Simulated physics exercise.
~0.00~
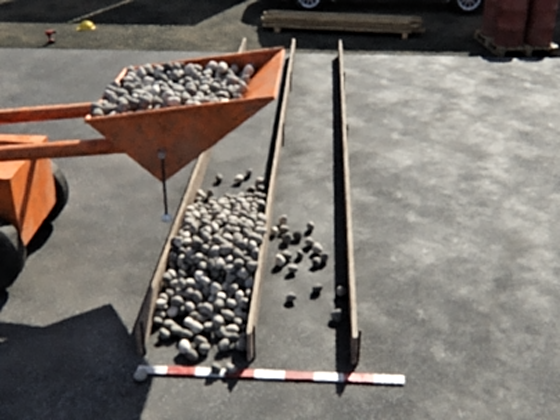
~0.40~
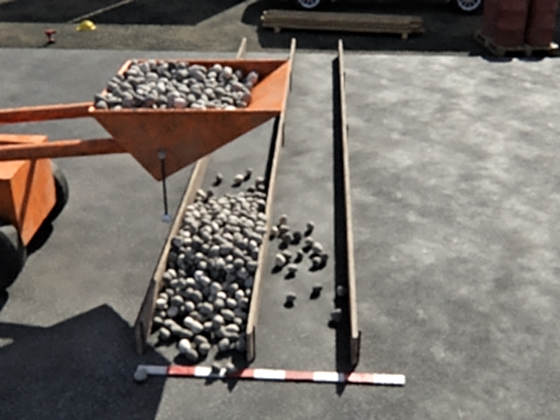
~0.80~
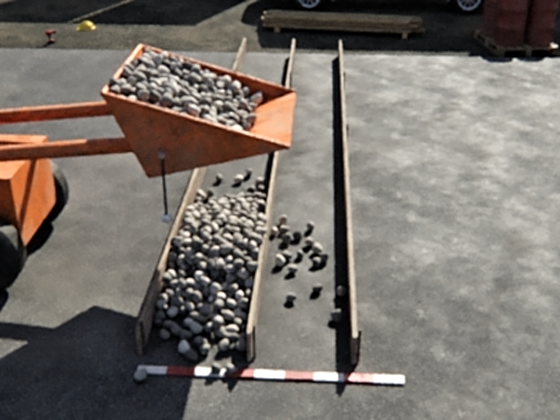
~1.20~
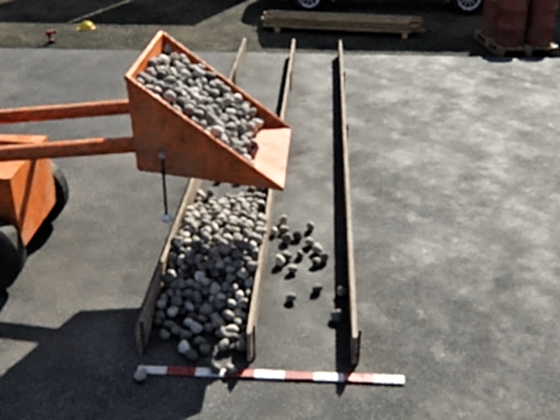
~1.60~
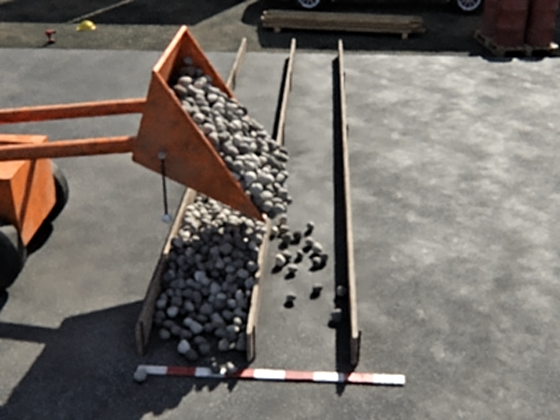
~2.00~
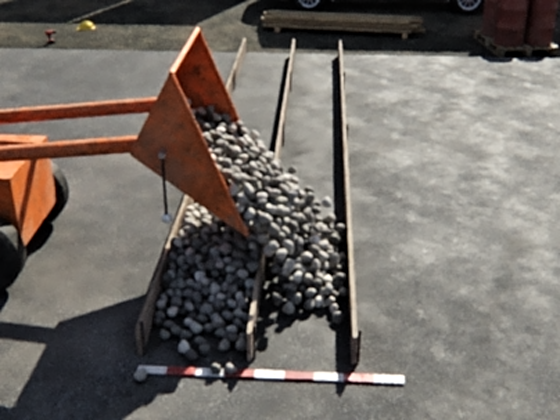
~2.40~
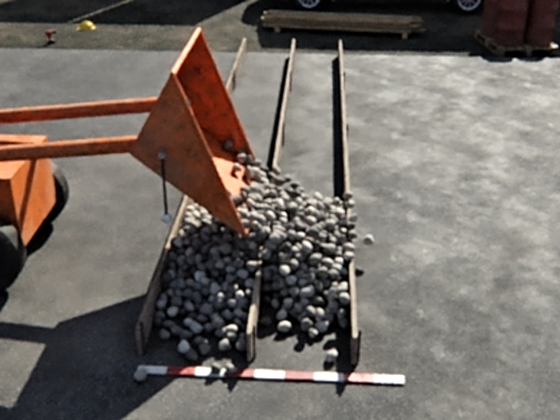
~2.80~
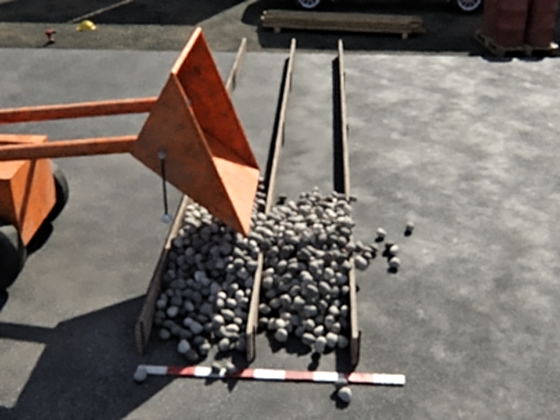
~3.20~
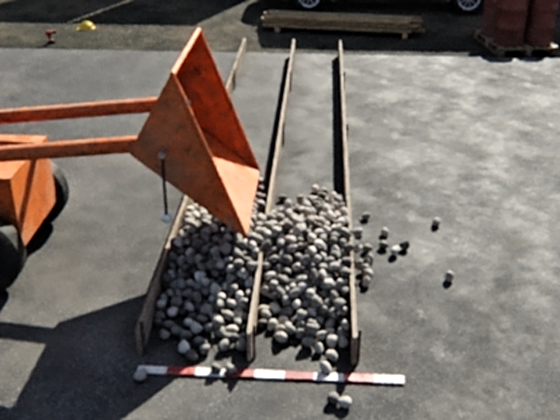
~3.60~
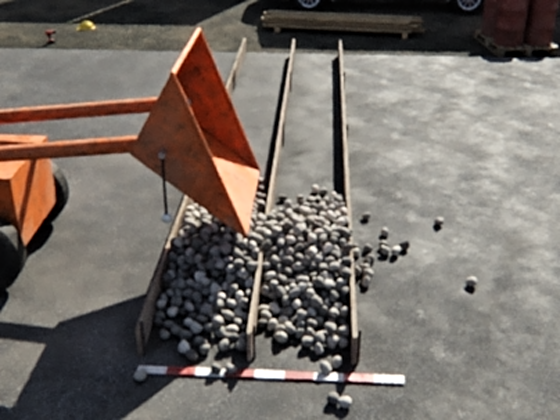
In the video, an orange bucket full of rounded stones tips steadily down to the right above low boards, pouring its load mostly into the bay beside an already filled one. The emptied bucket then stays tilted while a few stones roll past the last board and settle.
